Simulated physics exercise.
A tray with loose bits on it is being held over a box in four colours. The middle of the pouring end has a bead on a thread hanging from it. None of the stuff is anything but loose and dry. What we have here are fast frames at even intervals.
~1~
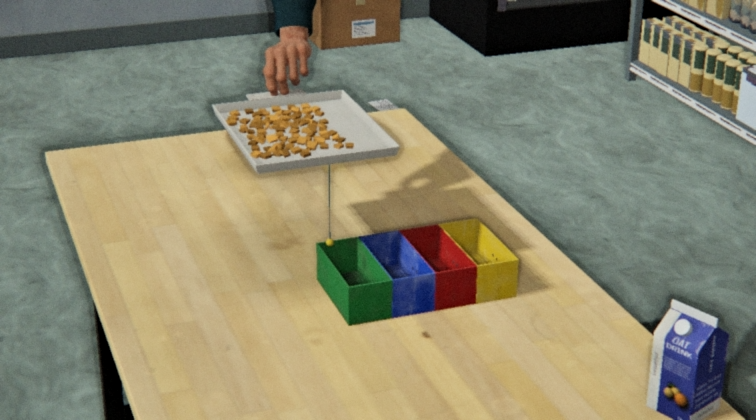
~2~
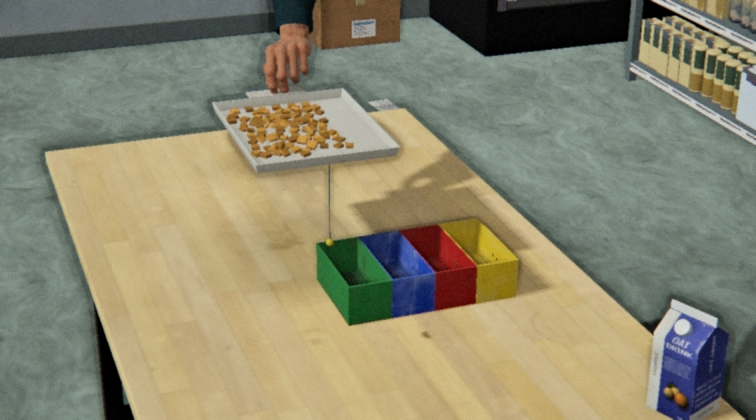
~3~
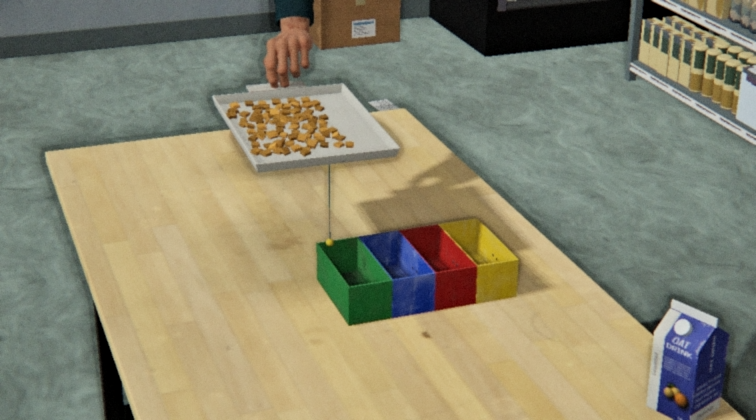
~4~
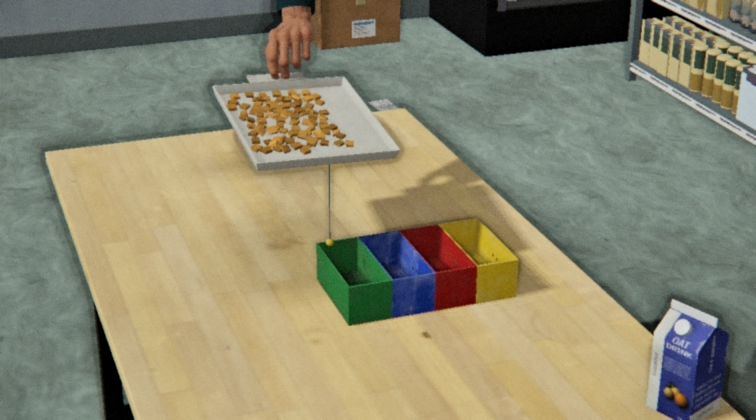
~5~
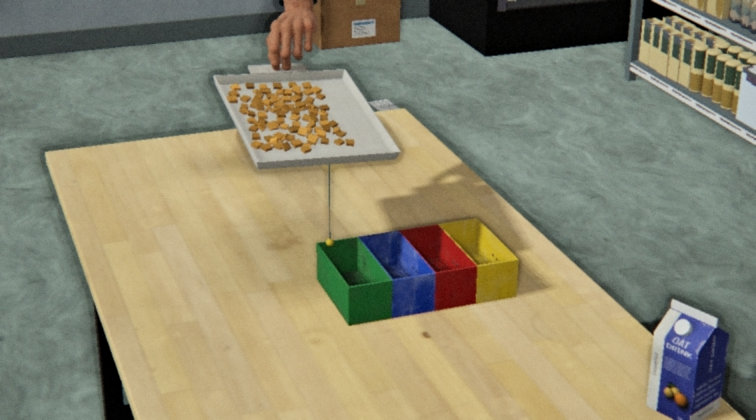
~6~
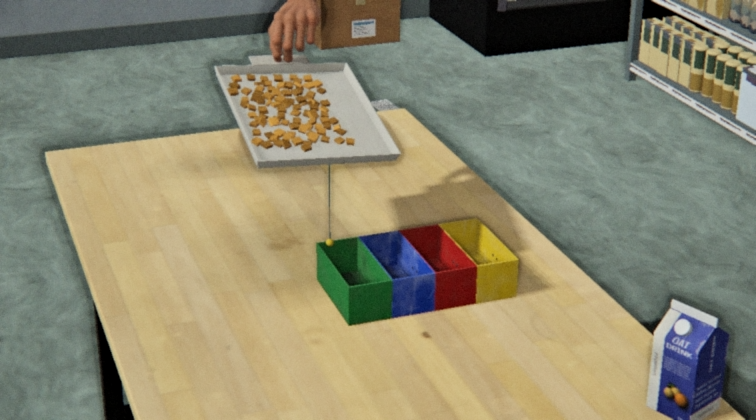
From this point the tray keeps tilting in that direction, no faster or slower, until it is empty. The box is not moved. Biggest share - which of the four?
Blue.
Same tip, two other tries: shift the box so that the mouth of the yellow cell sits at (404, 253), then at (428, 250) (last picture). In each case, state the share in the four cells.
First about 100, then 100 per cent.
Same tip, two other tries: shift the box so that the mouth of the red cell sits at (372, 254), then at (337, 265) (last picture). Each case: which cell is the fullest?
The first time it is that red cell, and the second time it is yellow.
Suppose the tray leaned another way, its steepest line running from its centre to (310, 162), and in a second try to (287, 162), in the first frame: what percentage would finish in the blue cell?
0 %, give or take, and then 0 %.
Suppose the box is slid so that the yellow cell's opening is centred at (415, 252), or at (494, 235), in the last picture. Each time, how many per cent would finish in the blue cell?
Trial 1 around 20 percent, trial 2 around 30 percent.
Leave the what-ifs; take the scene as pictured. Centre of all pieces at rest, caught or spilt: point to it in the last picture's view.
Resting centre, last picture - approx. (389, 285).
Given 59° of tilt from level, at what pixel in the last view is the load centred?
I'd mark it close to (352, 145).
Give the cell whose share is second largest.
That one is the green cell.
Soon after the last picture, tray tipped steeply; nearly all on the tray; a stray few in the blue cell; a small part falling or outside the box.
A little later, tray tipped right over; about half on the tray; about a quarter in the blue cell; a small part in the green cell; a small part in the red cell; about a quarter falling or outside the box.
Later still, tray tipped past a quarter turn; about two thirds in the blue cell; about a quarter in the green cell; a small part in the red cell; a small part falling or outside the box.
At rest, tray tipped past a quarter turn; about two thirds in the blue cell; about a quarter in the green cell; a small part in the red cell; none in the yellow cell; a small part outside the box.
